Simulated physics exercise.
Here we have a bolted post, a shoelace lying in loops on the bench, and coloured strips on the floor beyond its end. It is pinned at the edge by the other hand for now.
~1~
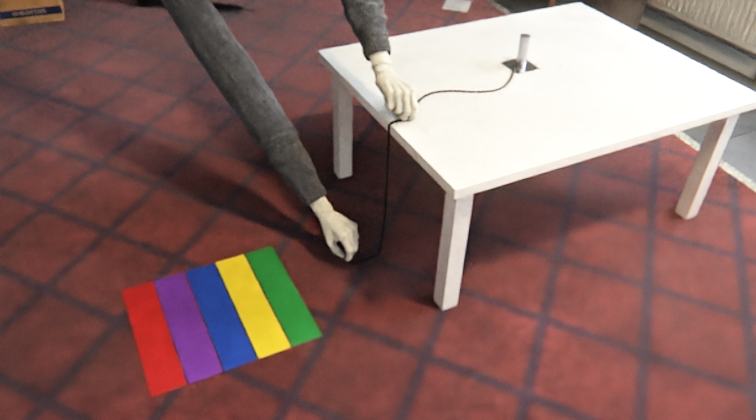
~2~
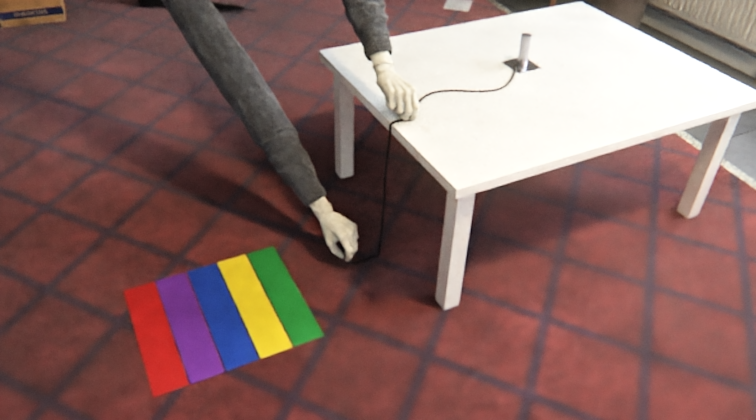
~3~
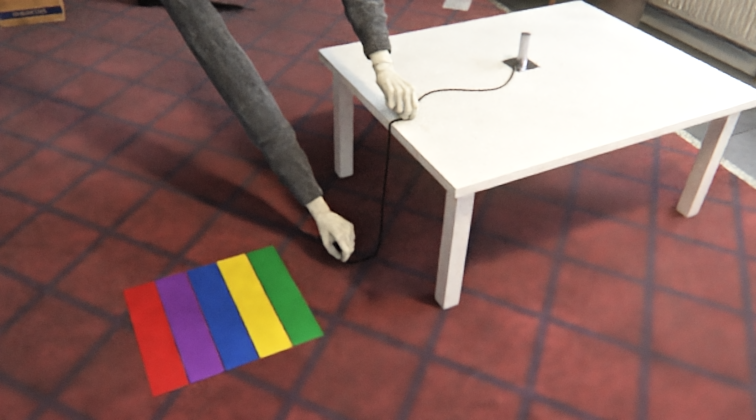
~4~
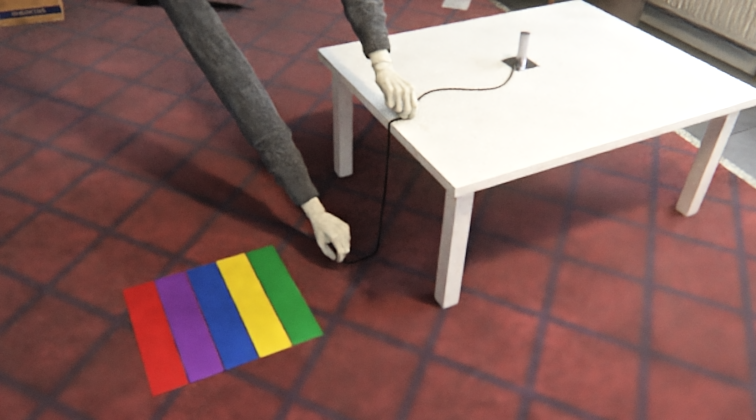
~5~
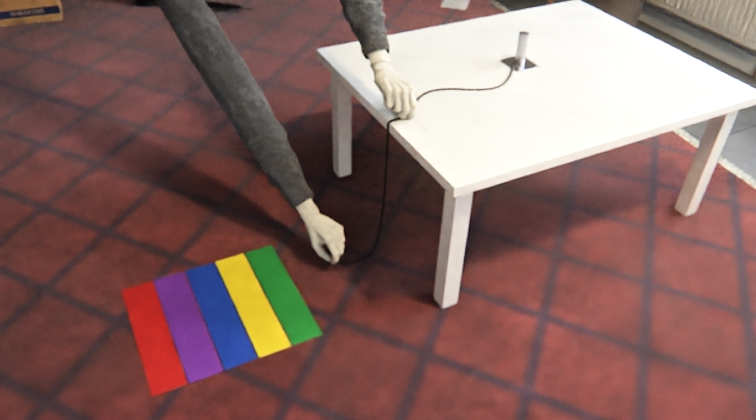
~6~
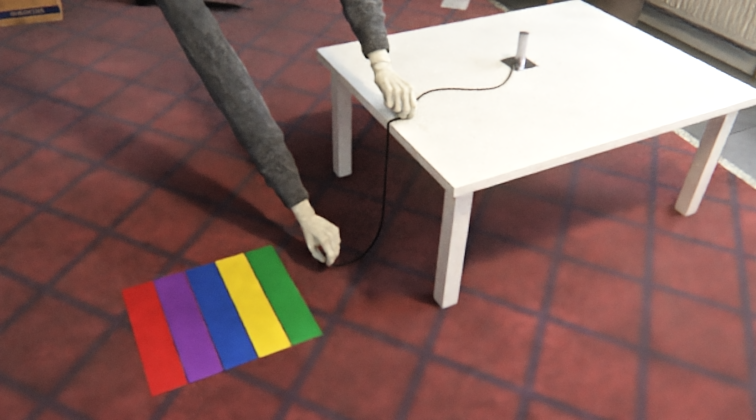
Hand drawing the end of a dark shoelace slowly left above the floor, another hand pinning it at the white table's edge.
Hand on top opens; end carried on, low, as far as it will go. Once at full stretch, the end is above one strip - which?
The end stops over the blue strip.
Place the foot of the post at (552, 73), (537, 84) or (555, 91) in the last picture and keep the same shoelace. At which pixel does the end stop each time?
Estimated pixels per try: (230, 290); (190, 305); (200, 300).
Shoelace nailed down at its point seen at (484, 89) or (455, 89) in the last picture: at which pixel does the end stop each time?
Per try (px, approx.): (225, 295); (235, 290).
Early on, end near (263, 282); over green.
Midway, end near (232, 292); over yellow.
At the end of the slack, end near (214, 298); over blue. Over blue.
